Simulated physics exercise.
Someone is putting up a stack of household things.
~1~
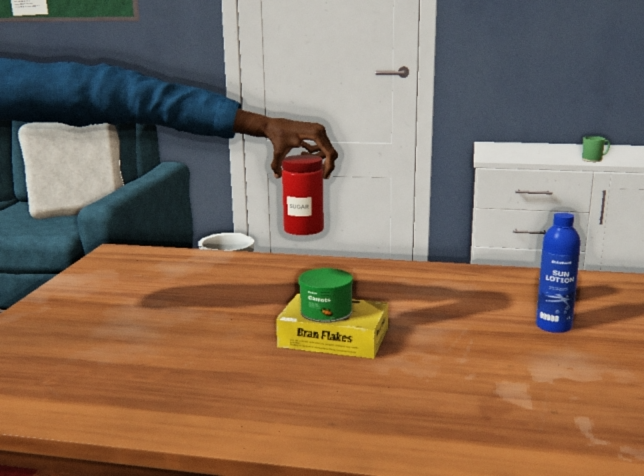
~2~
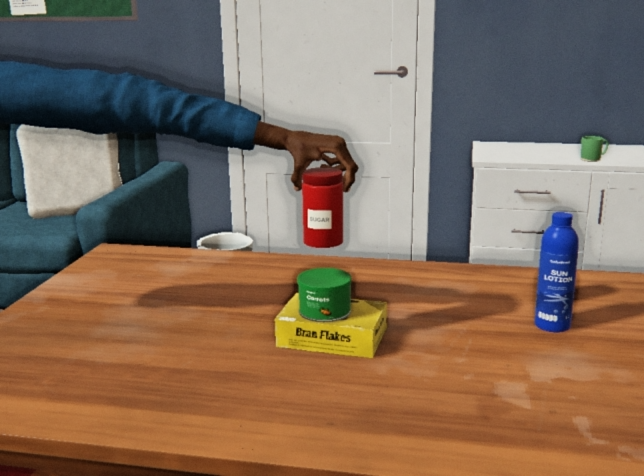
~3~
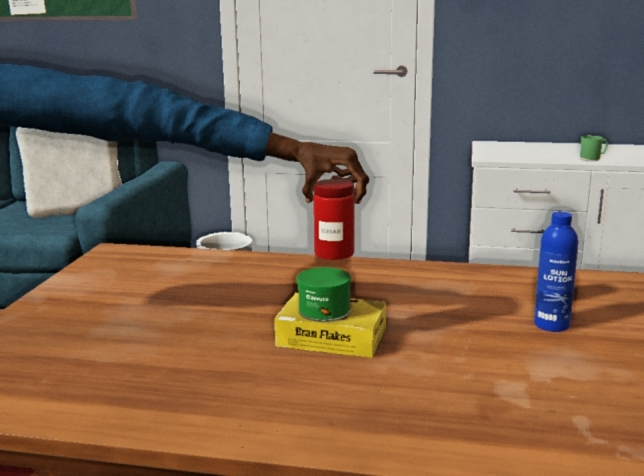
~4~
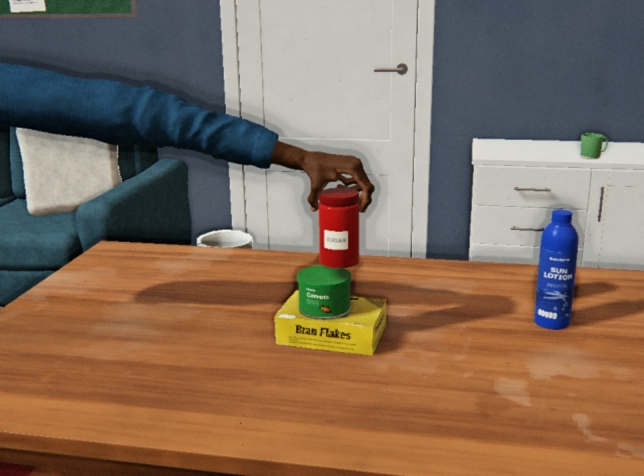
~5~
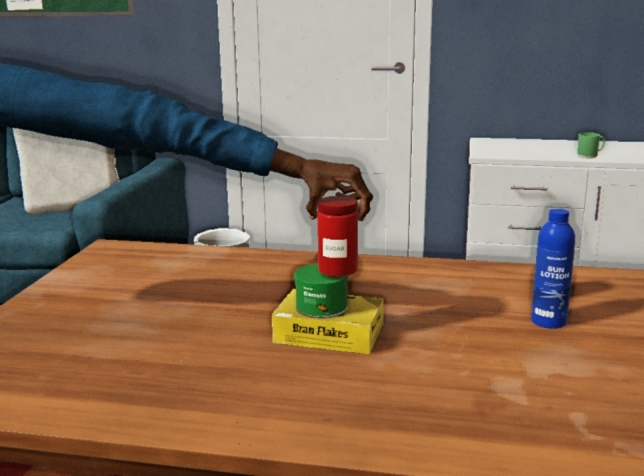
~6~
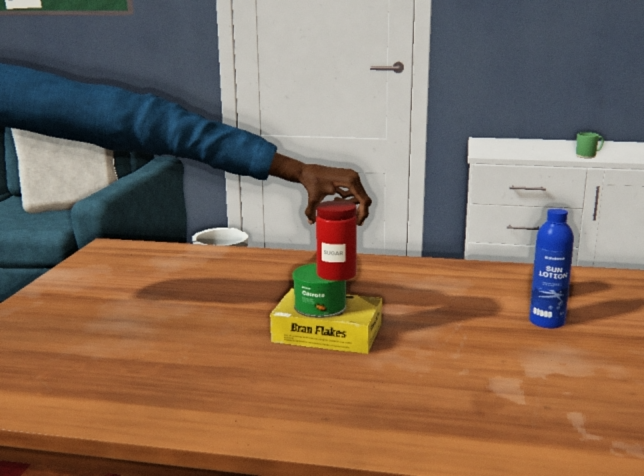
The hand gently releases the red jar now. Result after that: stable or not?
Steady.
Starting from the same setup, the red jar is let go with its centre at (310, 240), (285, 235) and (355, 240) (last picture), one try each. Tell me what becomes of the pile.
Case one: It stands firm; case two: It topples; case three: It topples.
Then, 0.60 s later than the last frame, things are still on the move.
Then, 1.30 s later than the last frame, all is still.
Then, 2.40 s later than the last frame, red jar resting near (337, 240).
When it is over, all 5 as before. End places, in pixels of the last picture, red jar near (337, 240). The pile keeps its balance.
